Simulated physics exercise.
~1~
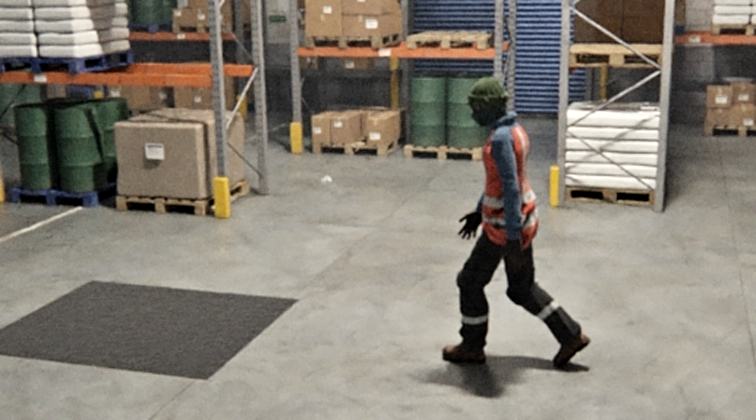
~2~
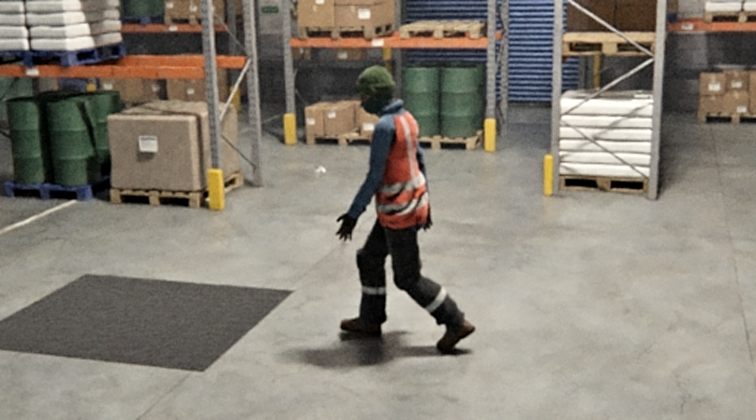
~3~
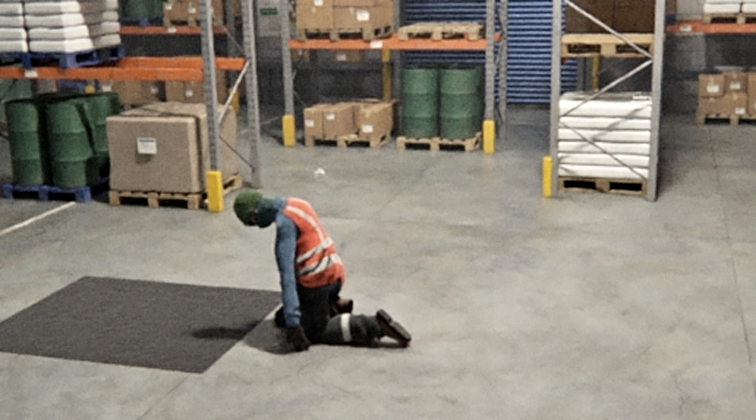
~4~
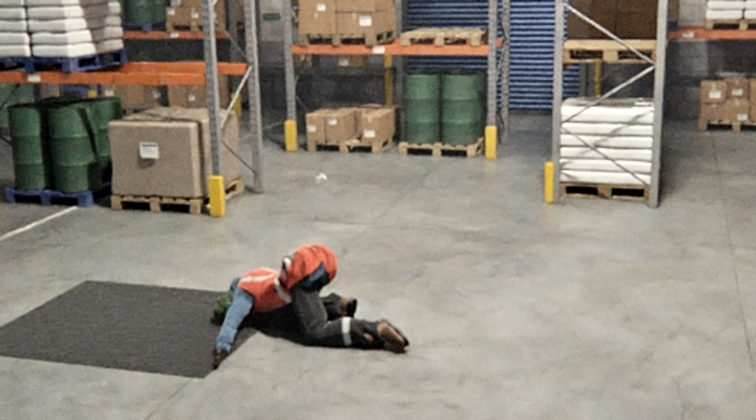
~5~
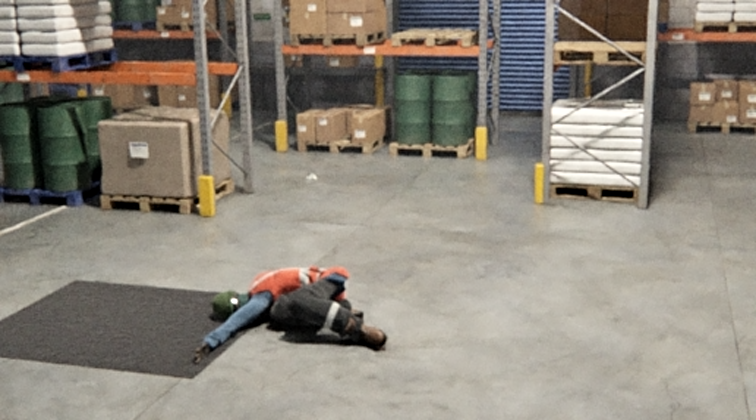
A worker in an orange vest walks left, collapses, and lies with head on black mat.
